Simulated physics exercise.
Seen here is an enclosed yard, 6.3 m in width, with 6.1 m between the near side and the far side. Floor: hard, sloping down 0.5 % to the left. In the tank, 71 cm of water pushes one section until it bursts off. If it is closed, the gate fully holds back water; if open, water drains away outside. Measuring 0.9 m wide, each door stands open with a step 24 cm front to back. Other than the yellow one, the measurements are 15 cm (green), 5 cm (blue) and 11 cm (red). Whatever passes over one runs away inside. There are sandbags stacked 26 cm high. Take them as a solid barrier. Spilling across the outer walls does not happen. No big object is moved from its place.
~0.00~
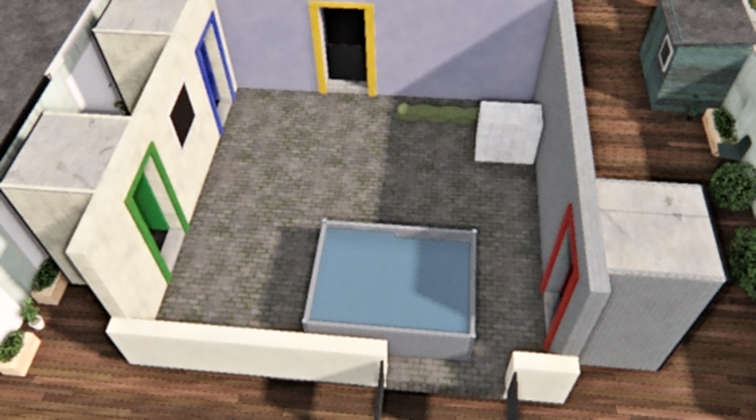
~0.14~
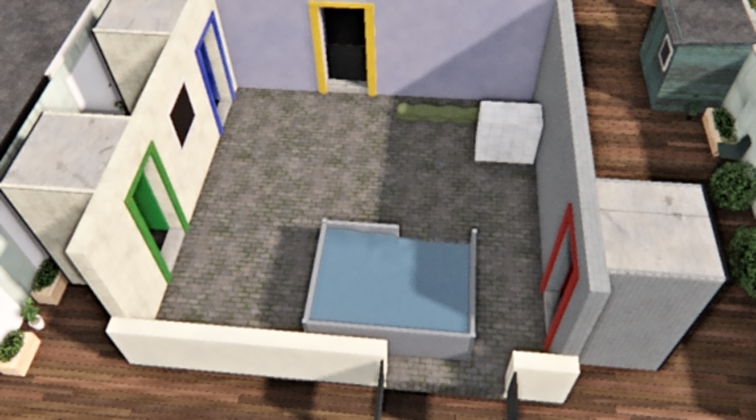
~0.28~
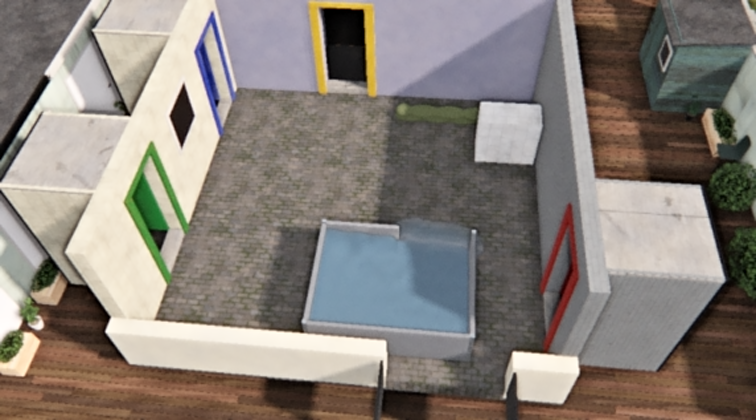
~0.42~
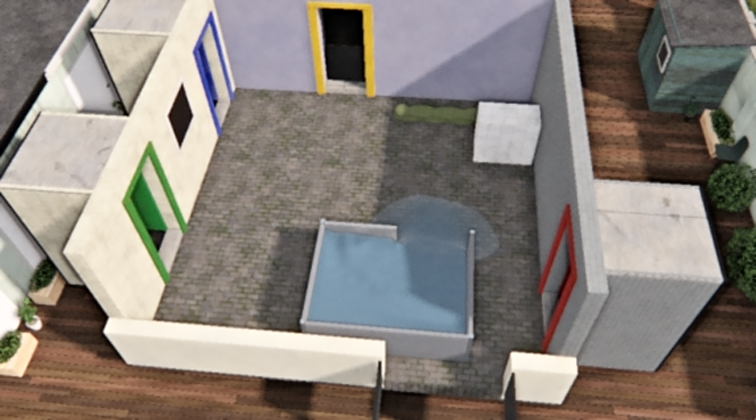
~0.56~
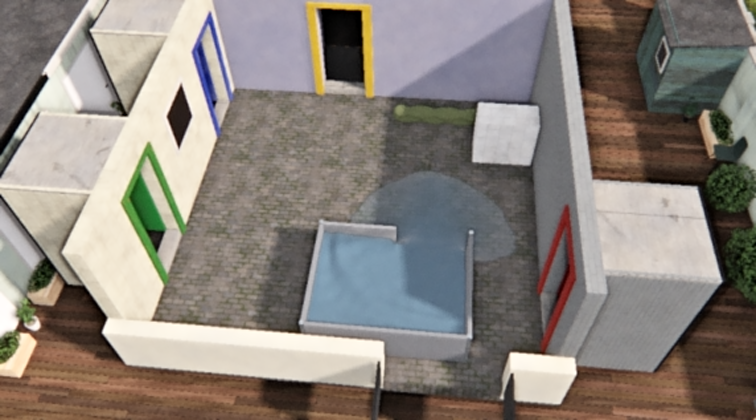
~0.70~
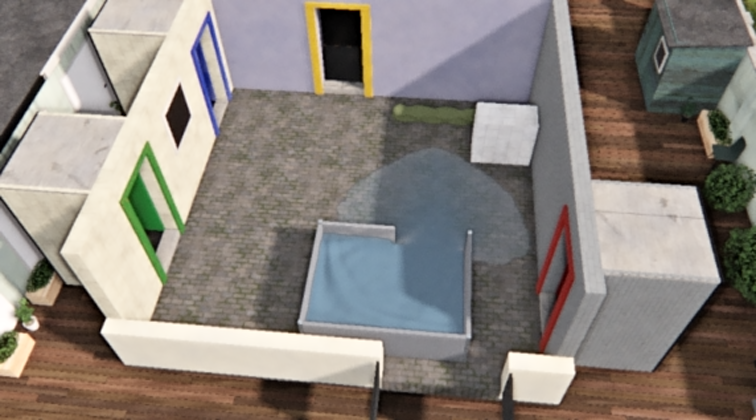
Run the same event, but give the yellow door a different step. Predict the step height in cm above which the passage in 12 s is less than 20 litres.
About 12.5 cm of height.
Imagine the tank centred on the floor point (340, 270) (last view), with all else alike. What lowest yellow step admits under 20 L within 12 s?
Some 23 cm.
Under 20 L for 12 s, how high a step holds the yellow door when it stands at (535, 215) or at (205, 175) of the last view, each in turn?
In turn: Roughly 19 cm, roughly 8.0 cm.
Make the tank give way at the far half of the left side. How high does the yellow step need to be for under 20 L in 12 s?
Minimum height: Approx. 6.5 cm.
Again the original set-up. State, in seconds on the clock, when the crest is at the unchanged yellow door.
Crest at t of about 2.4 s.
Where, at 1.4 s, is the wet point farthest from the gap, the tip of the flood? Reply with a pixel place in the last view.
In the last picture, around (382, 101).
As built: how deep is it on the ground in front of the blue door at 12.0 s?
Roughly 9.5 cm deep.
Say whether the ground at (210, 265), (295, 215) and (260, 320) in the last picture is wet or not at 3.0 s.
Listed order - unwetted, unwetted, unwetted.
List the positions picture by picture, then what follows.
In the first picture, still water, 71 cm deep, in the tank at (394, 278); the yellow door at (345, 56) is dry.
In the second picture, the front is at a hidden place, 0.3 m from the gap on the far side; 0.2 m2 of floor is wet, 71 cm left at the back.
In the third picture, the front is at (412, 220), 0.8 m from the gap on the far side; 1.0 m2 of floor is wet, 71 cm left at the back.
In the fourth picture, the gap is on the far side, the front 1.3 m out at (416, 198); the back of the tank holds 70 cm.
In the fifth picture, the gap is on the far side, the front 1.9 m out at (423, 174); the back of the tank holds 64 cm.
In the sixth picture, the front is at (424, 151), 2.5 m from the gap on the far side; 5.6 m2 of floor is wet, 60 cm left at the back; 2.3 m in a straight line remain to the yellow door at (341, 57).
After 1.4 s water covers 30 % of the floor, deepest (39 cm) near (443, 254); it has not reached the yellow door.
After 3.0 s water covers 45 % of the floor, deepest (32 cm) near (512, 133); 17 cm at the yellow door, 5 litres in over its 15 cm step.
After 12.0 s water covers 95 % of the floor, deepest (14 cm) near (231, 353); 7 cm at the yellow door, 8 litres in over its 15 cm step.
At the yellow door as built, the water arrived by 1.8 s and peaked near 19 cm at 2.4 s.
Run again over the same 12 s with other heights there, 34 litres in over 11 cm, 8 litres over 15 cm. The limit of 20 litres is kept from about 12.5 cm up.
